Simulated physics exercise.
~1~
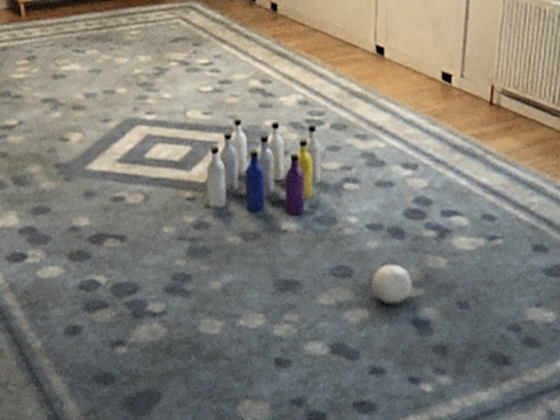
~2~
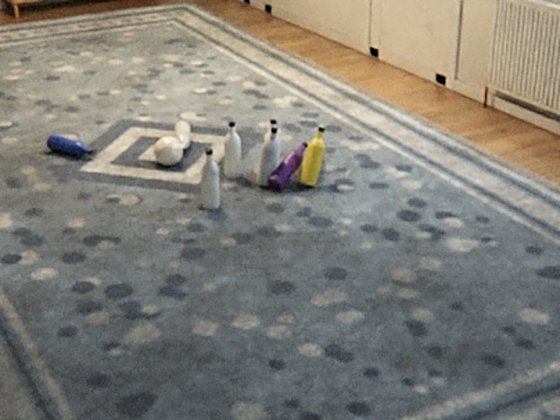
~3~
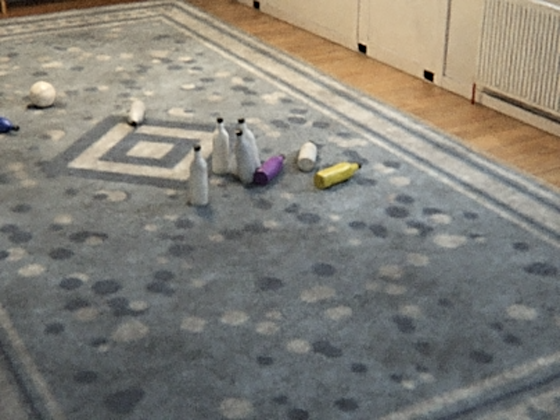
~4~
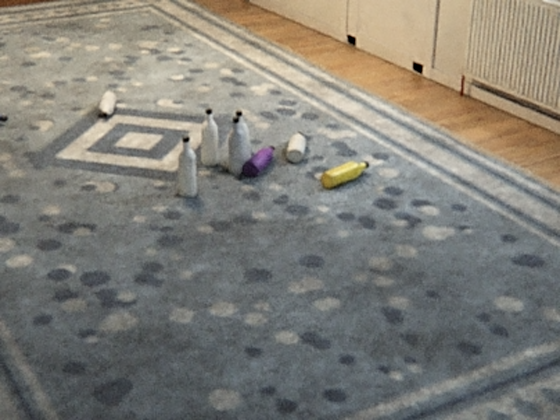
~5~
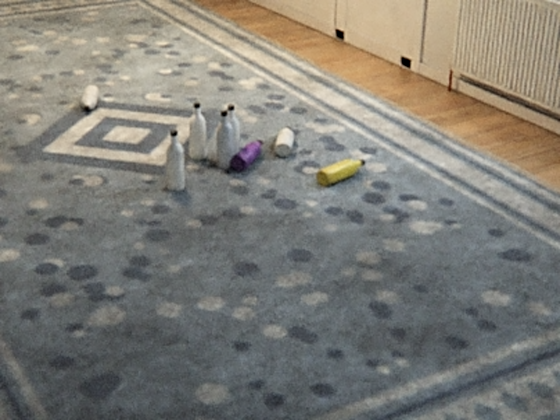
A blue-grey patterned carpet, seen from above at an angle, stretches across a room with a wooden floor strip and a white radiator at upper right. Pale bottles stand grouped near a diamond pattern, with a blue, a purple and a yellow one among them, while a whitish ball approaches from the lower right. The ball strikes the group and carries on up and left, sending the blue bottle far left and a pale one after it. The purple bottle tips over, and the yellow one leans, then falls to the right. The ball leaves view, and four pale bottles remain standing.
